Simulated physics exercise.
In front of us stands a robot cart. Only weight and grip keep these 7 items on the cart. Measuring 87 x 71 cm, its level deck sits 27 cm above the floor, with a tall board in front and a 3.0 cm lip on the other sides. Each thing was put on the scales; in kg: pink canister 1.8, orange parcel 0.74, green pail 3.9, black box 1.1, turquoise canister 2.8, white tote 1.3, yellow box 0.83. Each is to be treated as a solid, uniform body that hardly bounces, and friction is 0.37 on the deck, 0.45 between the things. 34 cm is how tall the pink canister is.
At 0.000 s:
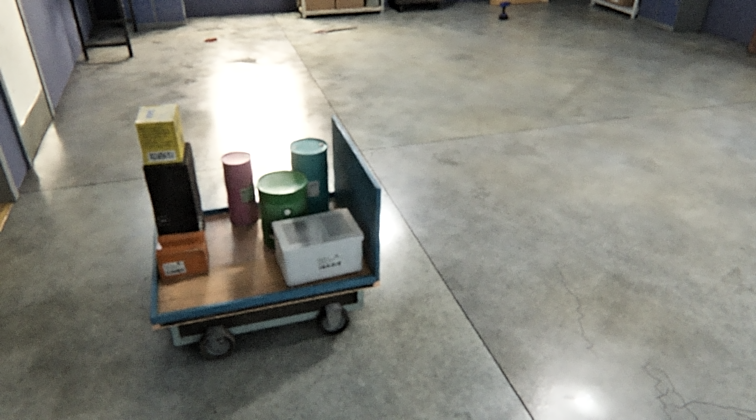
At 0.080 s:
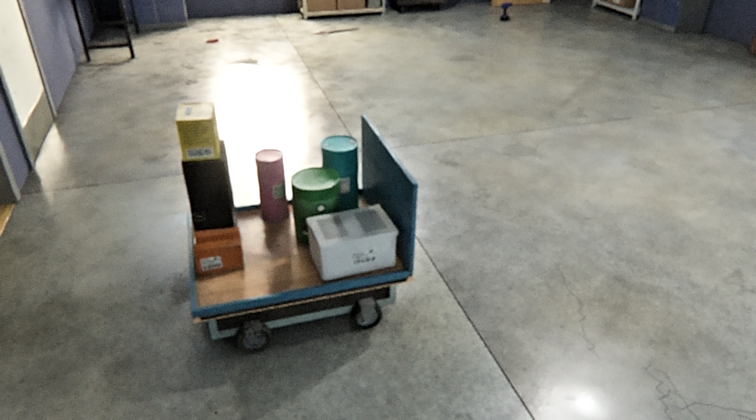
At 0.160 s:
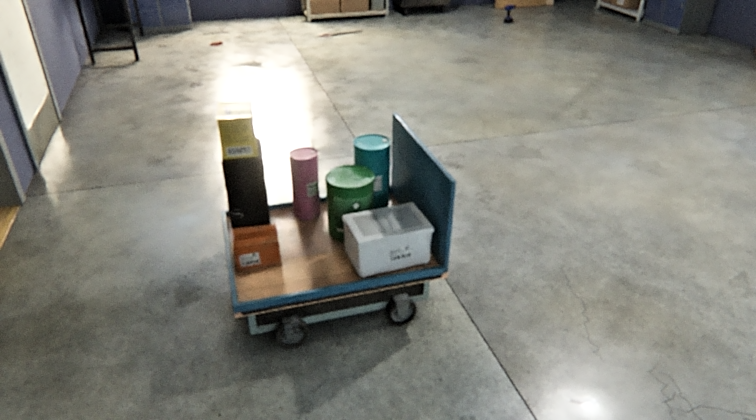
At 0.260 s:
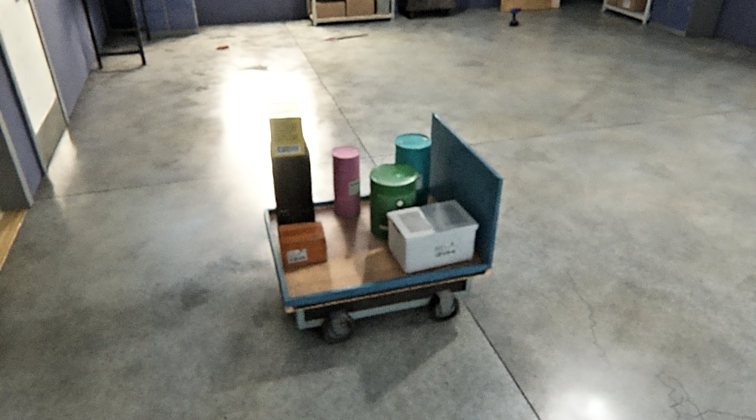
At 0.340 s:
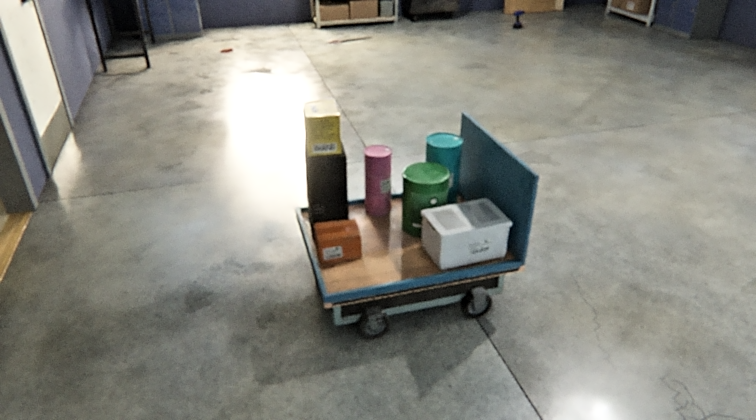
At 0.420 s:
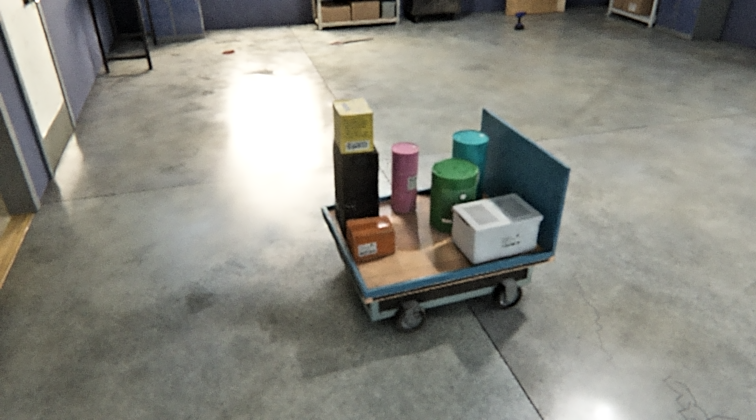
On a smooth concrete floor in a large room, a flat cart carrying boxes, canisters, a green pail and a white tote rolls steadily from left to right, turning slightly toward the end, with its load staying in place.
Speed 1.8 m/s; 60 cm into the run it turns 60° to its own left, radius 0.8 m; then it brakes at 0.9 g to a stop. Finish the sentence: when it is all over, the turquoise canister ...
The turquoise canister is still on its base.
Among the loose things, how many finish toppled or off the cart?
It adds up to 3.
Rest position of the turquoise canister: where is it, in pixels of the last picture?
End position: Roughly (492, 98).
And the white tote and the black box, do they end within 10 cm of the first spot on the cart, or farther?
As for the white tote, it remains where it was, and the black box winds up somewhere else.
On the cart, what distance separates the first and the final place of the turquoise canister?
Some 22 cm.
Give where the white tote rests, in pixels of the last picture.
I'd put it at around (527, 118).
After 0.72 s, cart 130 cm along, turned 39°; turquoise canister leaning 8° near (516, 136); green pail slid 8 cm; pink canister slid 10 cm.
After 1.22 s, cart 192 cm along, turned 60°, stopped; turquoise canister leaning 6° near (489, 96); yellow box leaning 15°; black box leaning 14°.
After 2.02 s, cart 192 cm along, turned 60°, stopped; yellow box now off the cart; turquoise canister slid 22 cm near (492, 98); black box leaning 58°.
At rest (3.2 s), off the cart and tipped over, pink canister; off the cart but upright, yellow box; tipped over on the cart, black box; not toppled but over 10 cm from the start, orange parcel and turquoise canister; the other 2 in place, give or take 10 cm. In the last view, turquoise canister near (492, 98).
